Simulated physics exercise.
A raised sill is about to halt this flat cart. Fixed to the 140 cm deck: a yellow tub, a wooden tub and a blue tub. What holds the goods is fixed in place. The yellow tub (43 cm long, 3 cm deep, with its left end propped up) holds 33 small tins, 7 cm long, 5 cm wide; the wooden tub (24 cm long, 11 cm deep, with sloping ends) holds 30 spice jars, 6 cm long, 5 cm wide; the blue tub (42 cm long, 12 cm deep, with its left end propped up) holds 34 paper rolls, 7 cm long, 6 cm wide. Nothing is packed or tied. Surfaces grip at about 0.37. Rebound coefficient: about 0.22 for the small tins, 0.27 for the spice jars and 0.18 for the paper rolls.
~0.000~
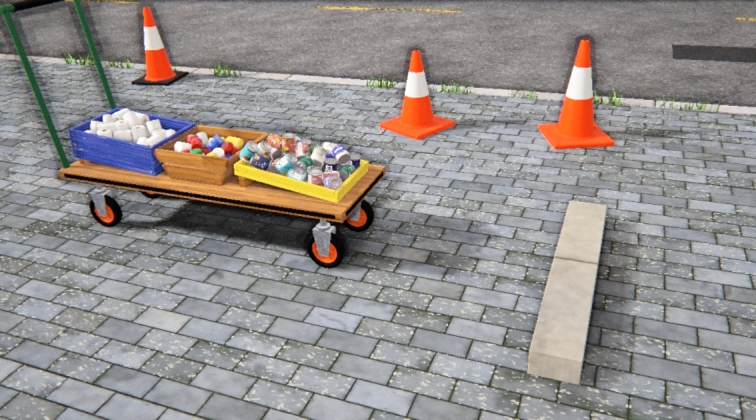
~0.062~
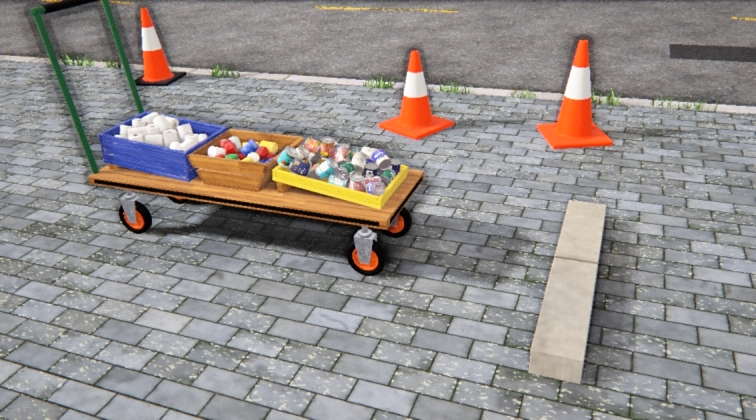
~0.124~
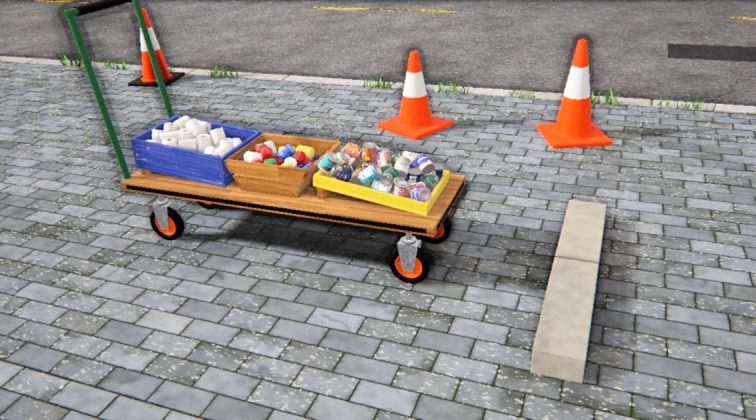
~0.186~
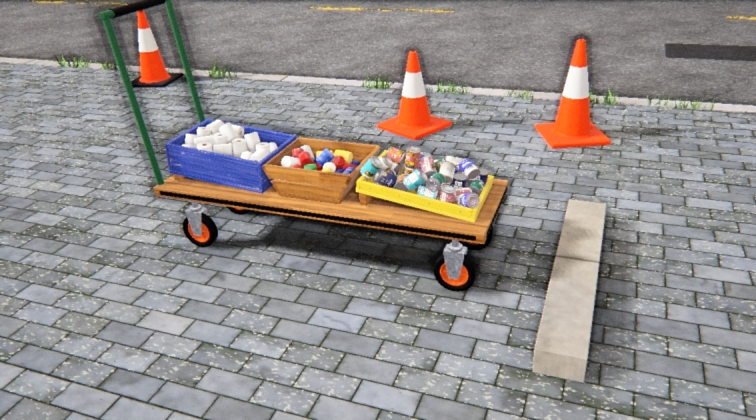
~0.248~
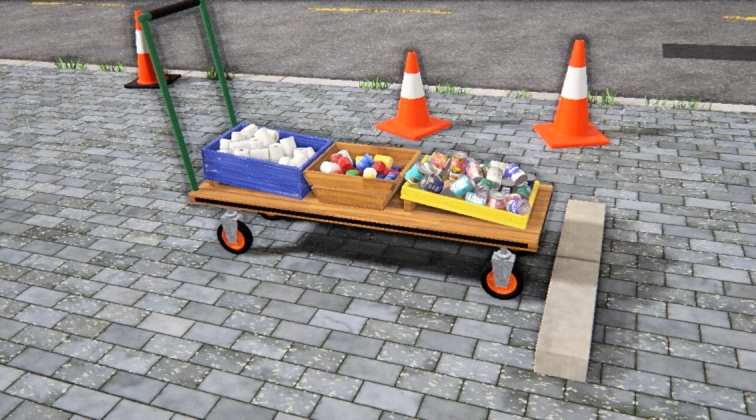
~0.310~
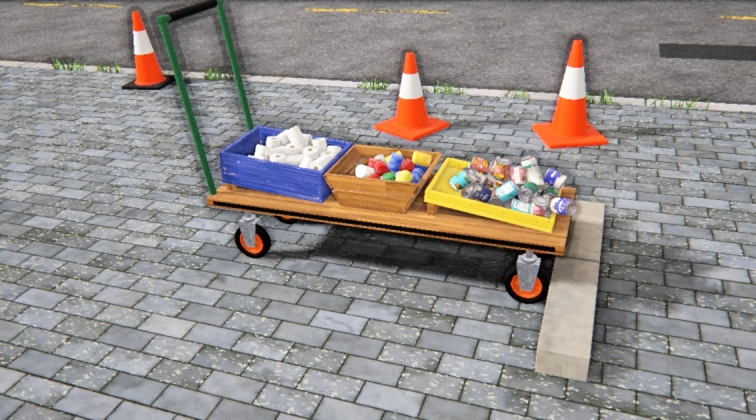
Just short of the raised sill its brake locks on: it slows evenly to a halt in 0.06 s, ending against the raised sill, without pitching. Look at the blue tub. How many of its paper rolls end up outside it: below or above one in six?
Out of the blue tub go under a sixth of the paper rolls.
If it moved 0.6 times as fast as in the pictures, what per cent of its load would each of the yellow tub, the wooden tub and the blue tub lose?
In that case yellow tub 40, wooden tub 0, blue tub 0 per cent.
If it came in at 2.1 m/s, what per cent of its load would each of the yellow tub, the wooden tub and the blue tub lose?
In that case yellow tub 40, wooden tub 0, blue tub 0 per cent.
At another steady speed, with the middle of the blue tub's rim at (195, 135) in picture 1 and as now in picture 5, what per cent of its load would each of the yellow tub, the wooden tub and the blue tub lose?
In that case yellow tub 30, wooden tub 0, blue tub 0 per cent.
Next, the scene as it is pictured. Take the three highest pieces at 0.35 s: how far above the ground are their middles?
Roughly 50 cm.
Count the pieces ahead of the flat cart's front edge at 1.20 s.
About 12.
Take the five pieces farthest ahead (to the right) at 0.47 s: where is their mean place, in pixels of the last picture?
At about (642, 210).
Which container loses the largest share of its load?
It is the yellow tub.
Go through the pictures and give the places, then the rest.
In the first frame (we follow the rim corner now nearest the camera; the camera moves round a little), blue tub at (149, 147); wooden tub at (228, 159); 79 cm still to roll; nothing out yet.
In the second frame, blue tub at (183, 152); wooden tub at (266, 164); 61 cm still to roll.
In the third frame, blue tub at (220, 157); wooden tub at (307, 169); 44 cm still to roll.
In the fourth frame, blue tub at (258, 162); wooden tub at (349, 175); 26 cm still to roll.
In the fifth frame, blue tub at (298, 168); wooden tub at (394, 181); 9 cm still to roll.
In the sixth frame, blue tub at (319, 171); wooden tub at (418, 184); stopped; 1 out, the lowest tin at (563, 207).
After 0.35 s, 2 of 33 out of the yellow tub, 0 of 30 out of the wooden tub and 0 of 34 out of the blue tub.
After 0.47 s, 11 of 33 out of the yellow tub, 2 of 30 out of the wooden tub and 2 of 34 out of the blue tub.
After 0.70 s, 12 of 33 out of the yellow tub, 7 of 30 out of the wooden tub and 2 of 34 out of the blue tub.
Final count (at 1.20 s), 14 of 33 out of the yellow tub, 7 of 30 out of the wooden tub and 2 of 34 out of the blue tub. Asked share, 2 of 34, 6 per cent.
